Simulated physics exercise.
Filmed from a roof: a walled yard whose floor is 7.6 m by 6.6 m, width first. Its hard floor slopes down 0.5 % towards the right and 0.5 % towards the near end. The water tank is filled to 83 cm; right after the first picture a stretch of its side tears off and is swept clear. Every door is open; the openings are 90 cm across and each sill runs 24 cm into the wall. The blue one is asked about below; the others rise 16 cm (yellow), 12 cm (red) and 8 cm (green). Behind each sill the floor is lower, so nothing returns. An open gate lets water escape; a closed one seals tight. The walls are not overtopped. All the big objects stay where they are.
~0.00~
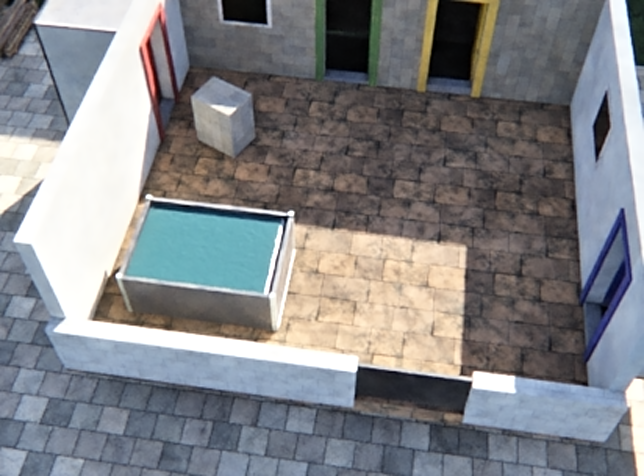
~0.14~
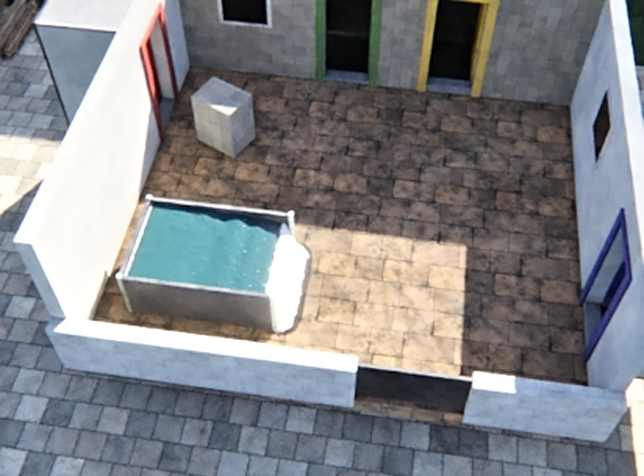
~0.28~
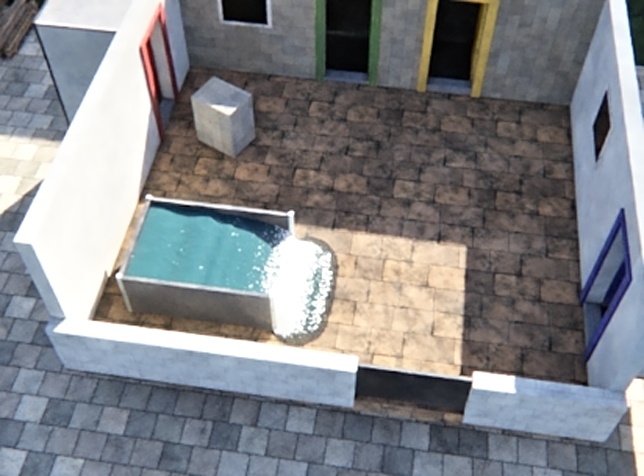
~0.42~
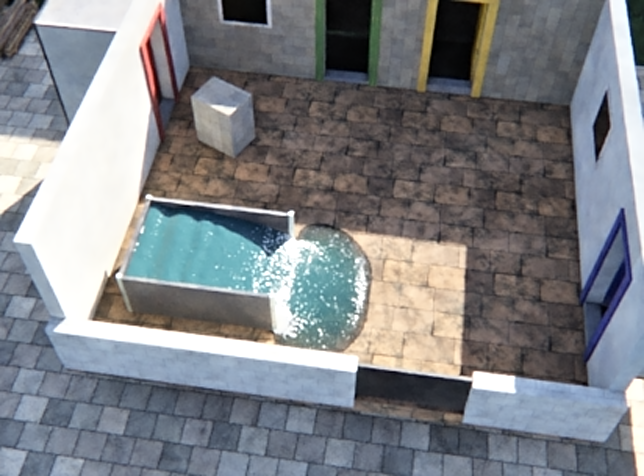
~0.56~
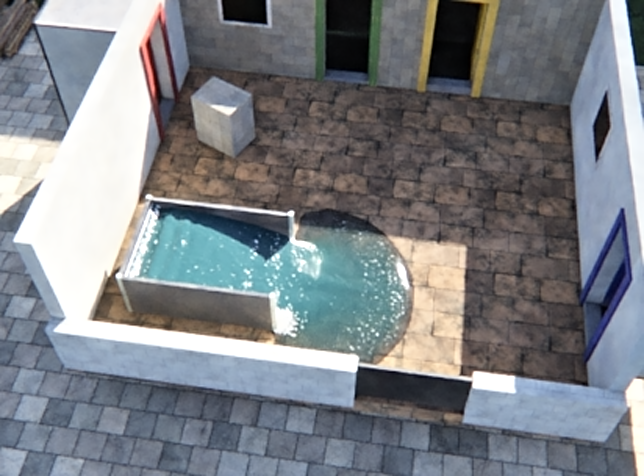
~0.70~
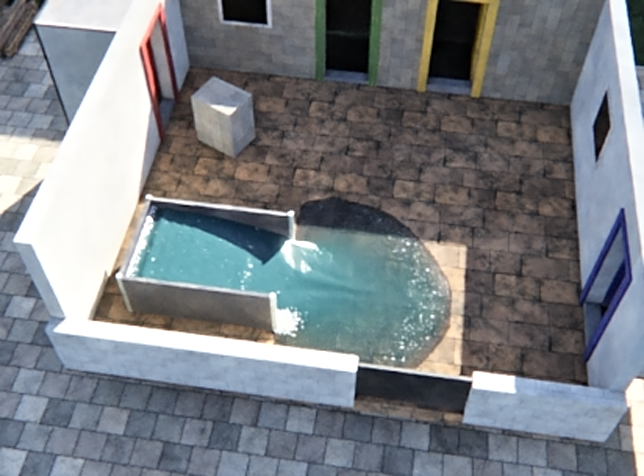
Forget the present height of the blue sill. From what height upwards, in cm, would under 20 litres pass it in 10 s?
At least 27 cm or so.
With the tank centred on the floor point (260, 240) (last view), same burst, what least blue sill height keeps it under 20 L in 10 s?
About 26 cm.
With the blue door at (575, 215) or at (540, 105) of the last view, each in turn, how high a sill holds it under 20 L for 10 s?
About 15 and 20 cm.
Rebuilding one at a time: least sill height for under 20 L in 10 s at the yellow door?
About 9.0 cm at yellow.
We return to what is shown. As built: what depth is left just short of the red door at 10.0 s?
About 7.5 cm.
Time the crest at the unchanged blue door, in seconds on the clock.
Around 2.6 s.
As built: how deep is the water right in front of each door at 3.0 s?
In cm: Yellow 0, blue 29, red 0, green 0.
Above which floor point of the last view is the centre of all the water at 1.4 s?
Near (312, 292).
After 1.4 s water covers 40 % of the floor, deepest (32 cm) near (297, 294); 16 cm at the blue door, 2 litres in over its 11 cm sill.
After 3.0 s water covers 50 % of the floor, deepest (38 cm) near (588, 405); 29 cm at the blue door, 169 litres in over its 11 cm sill.
After 10.0 s water covers 95 % of the floor, deepest (11 cm) near (189, 94); 7 cm at the blue door, 280 litres in over its 11 cm sill.
At the blue door as built, the water arrived by 1.2 s and peaked near 33 cm at 2.6 s.
Run again over the same 10 s with other heights there, 37 litres in over 24.5 cm, 3 litres over 33 cm. The limit of 20 litres is kept from about 27 cm up.
